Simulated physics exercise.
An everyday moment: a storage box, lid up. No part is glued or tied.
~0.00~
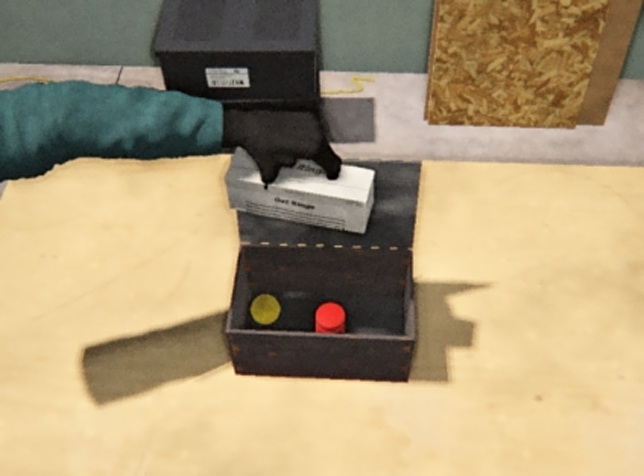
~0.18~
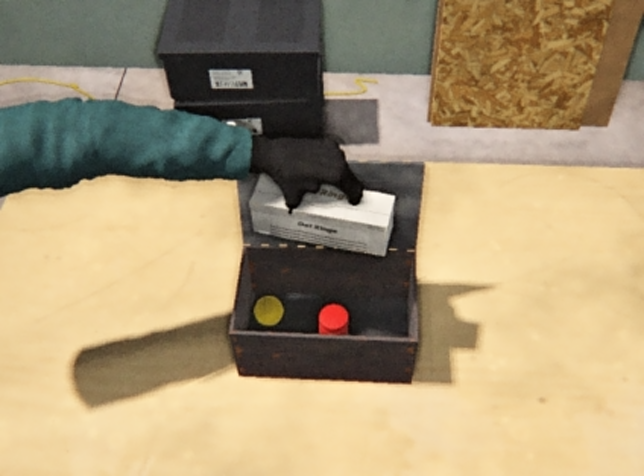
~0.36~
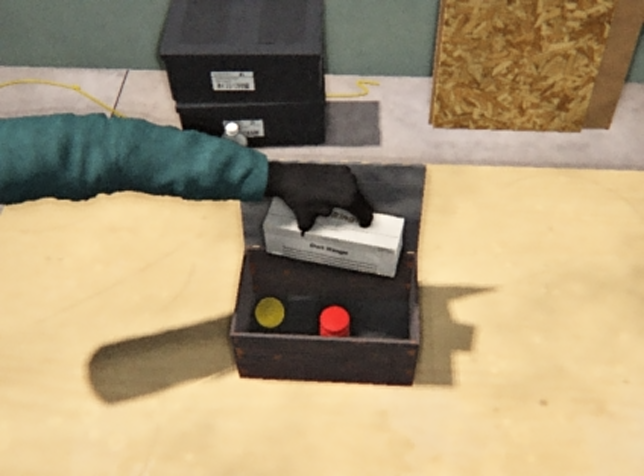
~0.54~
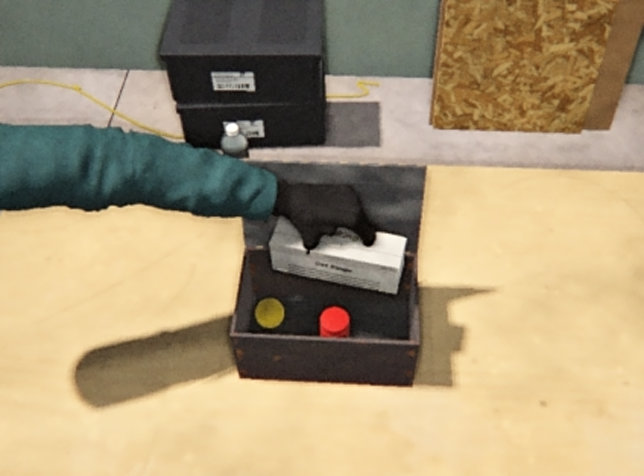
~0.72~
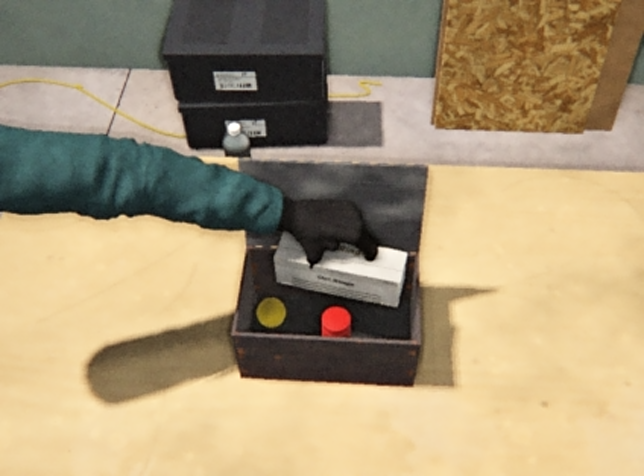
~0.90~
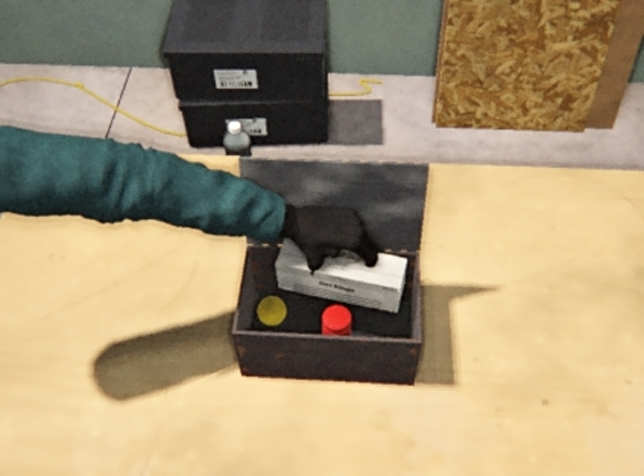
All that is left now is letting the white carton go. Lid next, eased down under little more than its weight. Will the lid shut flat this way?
Yes.
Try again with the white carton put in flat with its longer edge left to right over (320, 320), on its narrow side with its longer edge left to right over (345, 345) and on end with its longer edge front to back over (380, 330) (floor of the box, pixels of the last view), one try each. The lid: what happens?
Case one, the lid lies closed; case two, it is kept from closing; case three, it is kept from closing.
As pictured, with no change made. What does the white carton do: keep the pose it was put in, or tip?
Looking at the last picture, the white carton is left as set.
By 2.00 s, lid starting down; white carton moved a little near (345, 314); yellow lemon moved about its own width.
By 2.60 s, lid 45° above the rim; white carton moved a little near (345, 314); yellow lemon moved about its own width.
When it is over (3.7 s), lid shut; moved from the start, white carton and yellow lemon; red shaker as before. End places, in pixels of the last picture, white carton near (345, 314).
